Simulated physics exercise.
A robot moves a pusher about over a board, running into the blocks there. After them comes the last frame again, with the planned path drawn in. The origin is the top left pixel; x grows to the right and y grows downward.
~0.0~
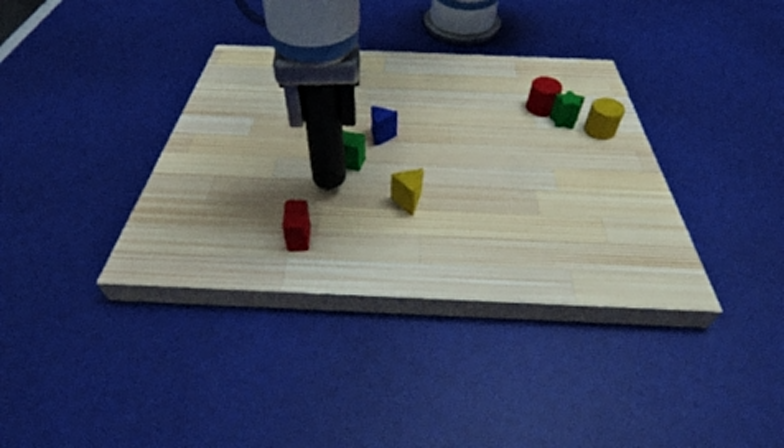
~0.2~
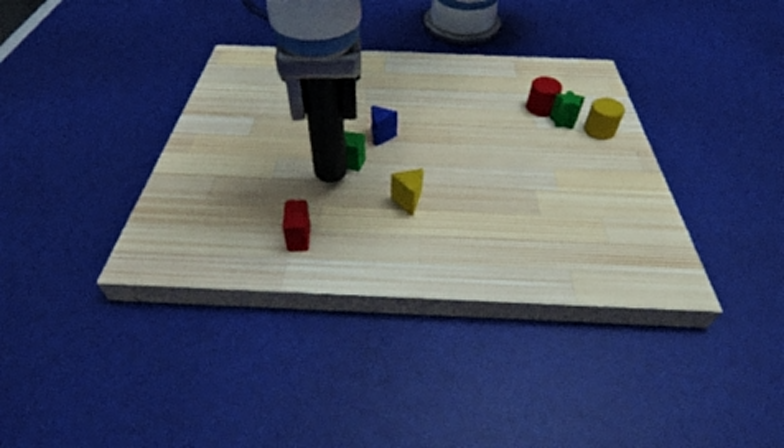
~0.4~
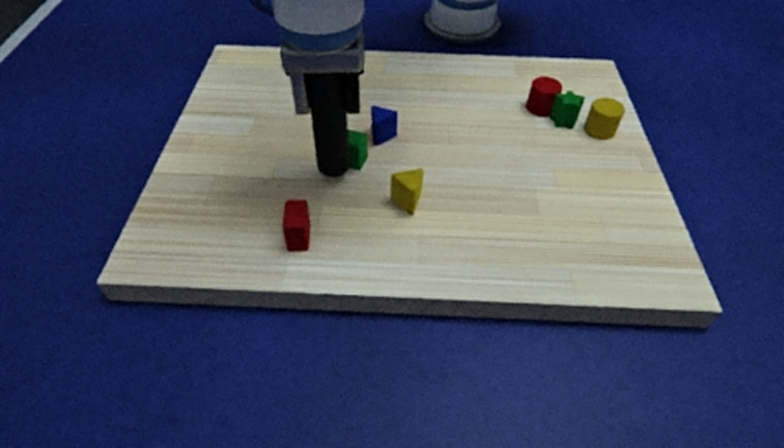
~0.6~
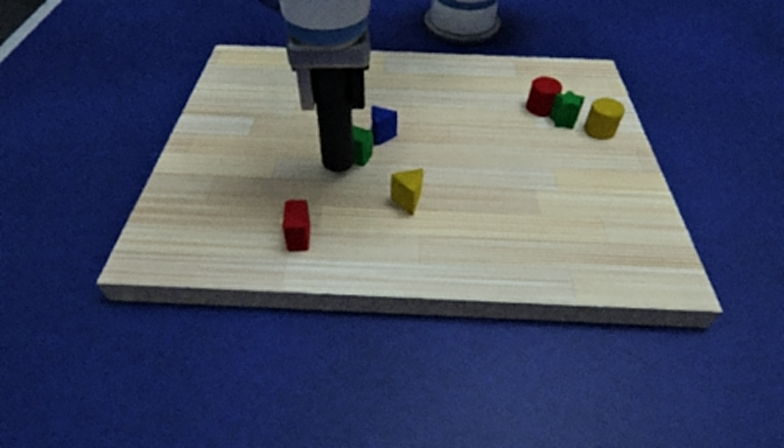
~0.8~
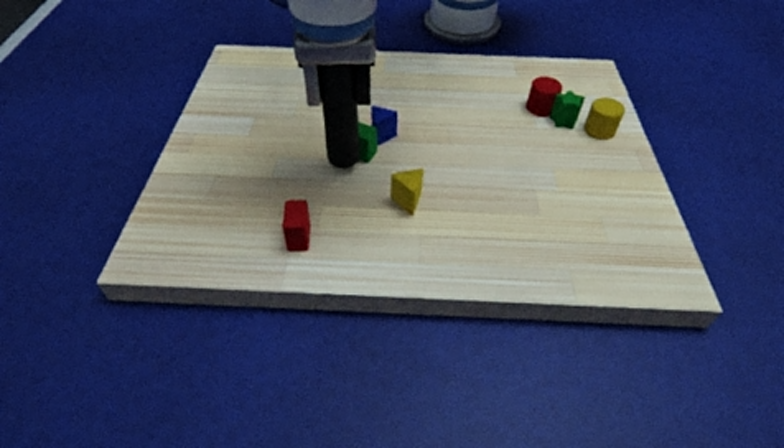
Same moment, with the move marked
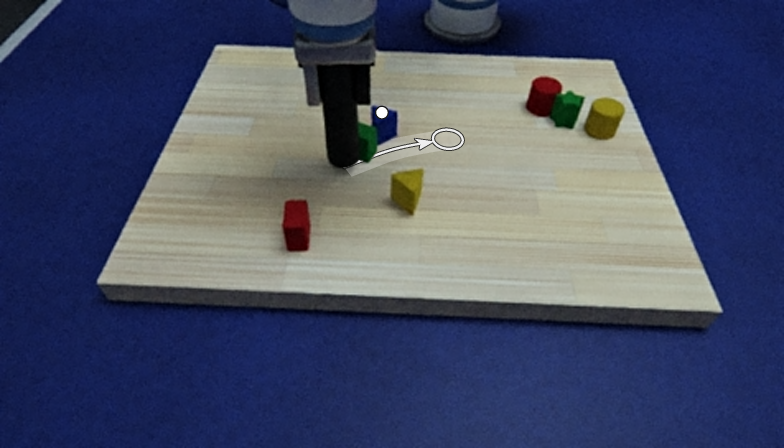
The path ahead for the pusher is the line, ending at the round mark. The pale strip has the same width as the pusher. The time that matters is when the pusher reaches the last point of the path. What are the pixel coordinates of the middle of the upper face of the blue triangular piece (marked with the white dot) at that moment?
My best guess is (398, 95).
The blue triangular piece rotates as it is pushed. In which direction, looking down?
Rotates counter-clockwise.
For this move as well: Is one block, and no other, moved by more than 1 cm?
No, it doesn't check out.
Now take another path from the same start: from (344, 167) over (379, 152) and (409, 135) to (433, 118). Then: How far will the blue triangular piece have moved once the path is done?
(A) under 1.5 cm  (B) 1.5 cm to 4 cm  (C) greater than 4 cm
(C)
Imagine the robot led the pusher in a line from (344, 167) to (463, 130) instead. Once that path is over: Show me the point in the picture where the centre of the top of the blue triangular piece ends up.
Its top centre lands on (396, 95).
Drawn move, from (344, 167) through (395, 149) to (448, 139); the dot is on the blue triangular piece.
What follows on the original path. One third of the way, pusher at (379, 145); green oblong at (390, 115); blue triangular piece at (392, 103), turned 65° anticlockwise.
Two thirds of the way, pusher at (414, 136); green oblong at (407, 105), turned 40° anticlockwise; blue triangular piece at (398, 95), turned 95° anticlockwise.
At the end, pusher at (449, 130); green oblong at (407, 105), turned 40° anticlockwise; blue triangular piece at (398, 95), turned 95° anticlockwise; yellow triangular piece still.
